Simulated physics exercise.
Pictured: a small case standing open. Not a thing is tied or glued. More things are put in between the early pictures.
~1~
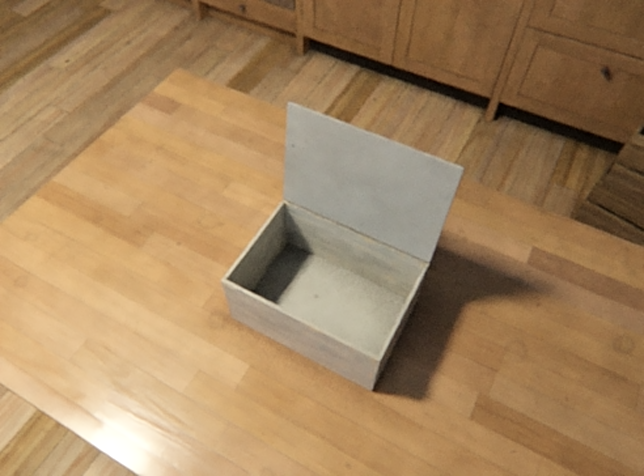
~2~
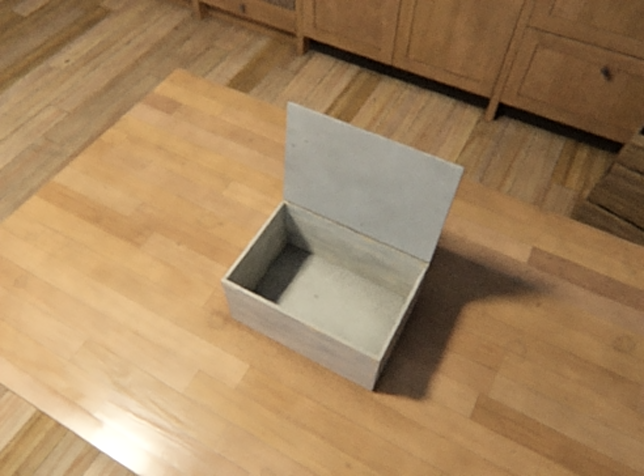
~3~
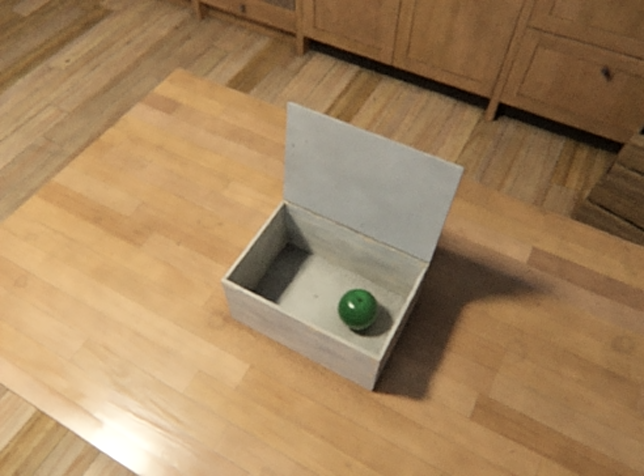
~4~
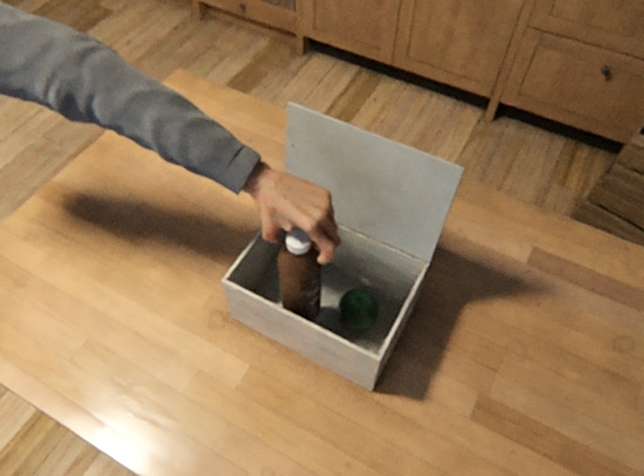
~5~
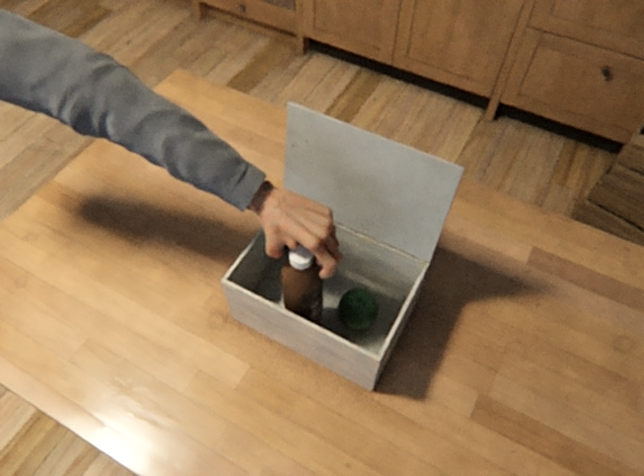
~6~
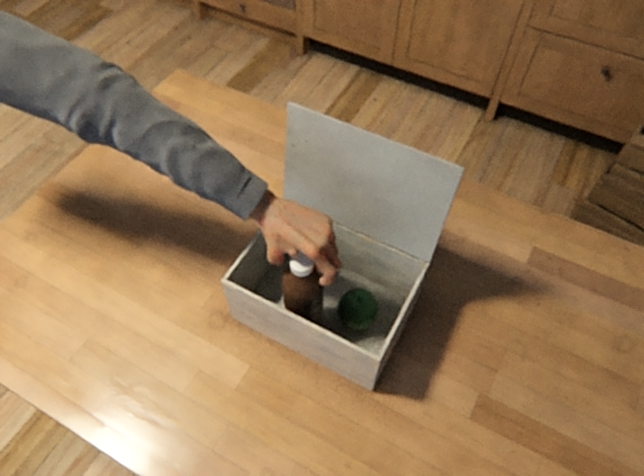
A hand in a gray-blue sleeve reaches from the upper left over a small, pale gray open box on a light wooden table, seen from above, with wooden cabinets and a plank floor behind. Inside the box, a green apple sits at the right and a brown bottle with a white cap stands left of it. The empty box first gains the apple, then the hand lowers the bottle slightly inside while the camera stays still.
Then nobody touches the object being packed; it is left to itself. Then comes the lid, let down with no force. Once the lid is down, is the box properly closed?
Sure enough, it stays open.
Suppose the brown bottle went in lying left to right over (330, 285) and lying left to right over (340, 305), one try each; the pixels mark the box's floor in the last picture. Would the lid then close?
First time it drops into place, and next time it drops into place.
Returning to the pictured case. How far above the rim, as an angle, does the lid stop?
Close to 30 degrees.
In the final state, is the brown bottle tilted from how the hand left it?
Well, the brown bottle stays just as set.
Then, 1.40 s after the last picture, lid 72° above the rim.
Then, 1.80 s after the last picture, lid 39° above the rim.
At rest, lid 32° above the rim; both in place. Seen from the same camera at the end, brown bottle near (303, 295).
